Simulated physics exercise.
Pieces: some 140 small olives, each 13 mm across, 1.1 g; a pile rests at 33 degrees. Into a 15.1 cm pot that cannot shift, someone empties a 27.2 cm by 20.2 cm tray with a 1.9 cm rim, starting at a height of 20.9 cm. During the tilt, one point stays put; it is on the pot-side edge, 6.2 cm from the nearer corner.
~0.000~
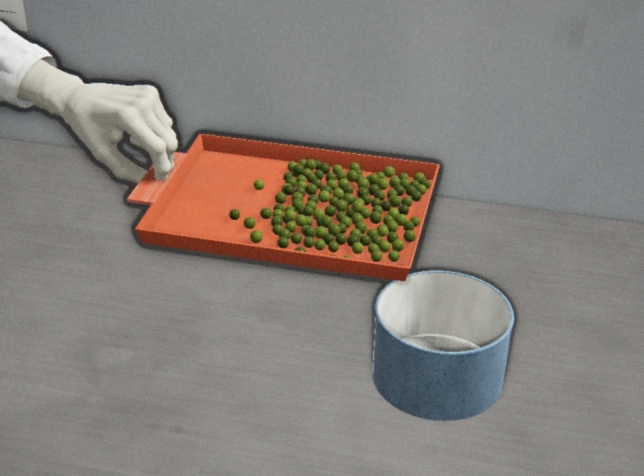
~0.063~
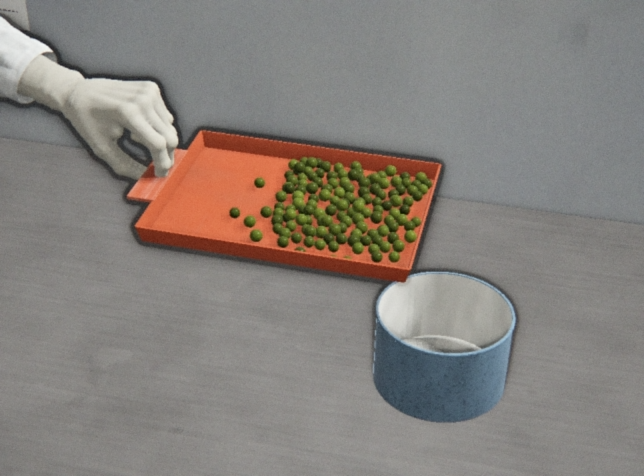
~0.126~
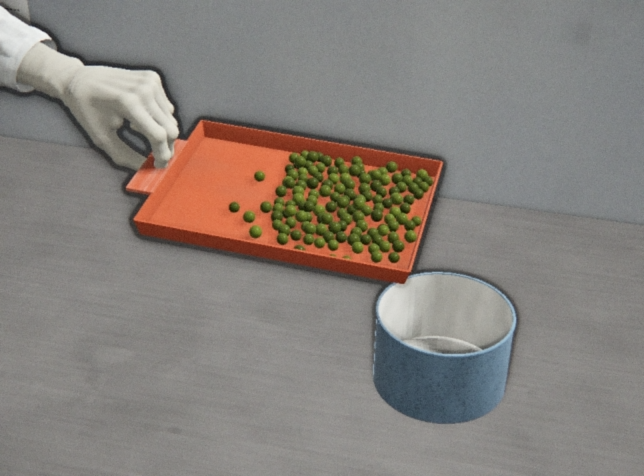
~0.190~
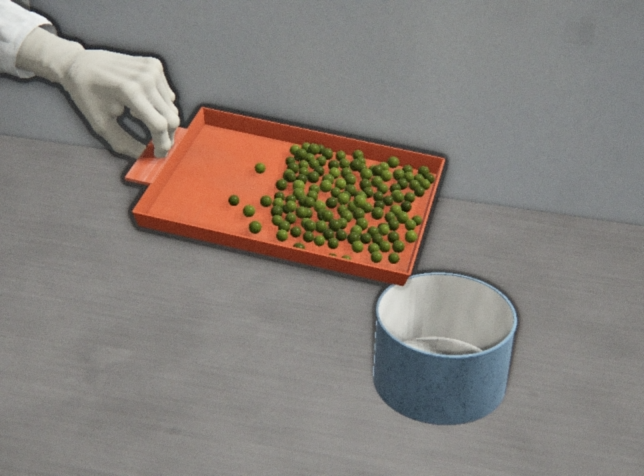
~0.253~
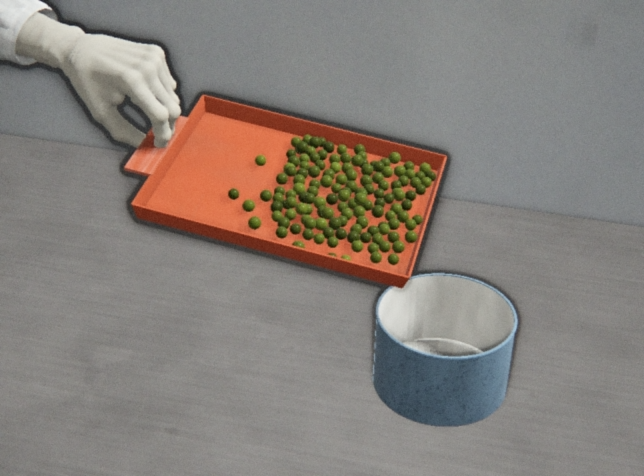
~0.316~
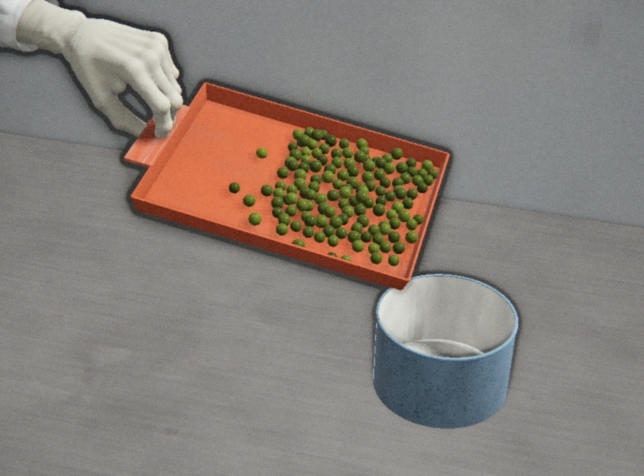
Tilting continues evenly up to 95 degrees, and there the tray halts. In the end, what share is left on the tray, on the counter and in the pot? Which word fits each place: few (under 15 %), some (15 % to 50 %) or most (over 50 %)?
Tray gets few; counter gets most; pot gets few.
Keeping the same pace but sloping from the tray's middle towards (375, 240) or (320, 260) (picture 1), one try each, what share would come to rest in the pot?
First try: About 30 percent; second try: About 0 percent.
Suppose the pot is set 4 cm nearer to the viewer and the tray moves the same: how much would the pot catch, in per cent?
Share in pot: Approx. 45 %.
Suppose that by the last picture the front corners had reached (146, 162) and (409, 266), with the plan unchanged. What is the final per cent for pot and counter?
Final per cent - pot 65, counter 35.
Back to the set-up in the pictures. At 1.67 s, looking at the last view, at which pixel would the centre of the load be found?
My estimate is roughly (401, 202).
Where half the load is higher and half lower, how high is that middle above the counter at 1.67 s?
About 26 centimetres.
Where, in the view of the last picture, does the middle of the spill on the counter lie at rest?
At rest, its centre lies at about (443, 470).
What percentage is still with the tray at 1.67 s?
About 95% of the load.
After 1.13 s, tilt 51 degrees; the tray holds 100 %, the pot 0 %.
Then, at 1.67 s, tilt 77 degrees; the tray holds 95 %, the pot 0 %.
After 2.27 s, tilt 95 degrees; the tray holds 5 %, the pot 5 %.
By 3.1 s all is still; tray 0 %, counter 95 %, pot 5 %.
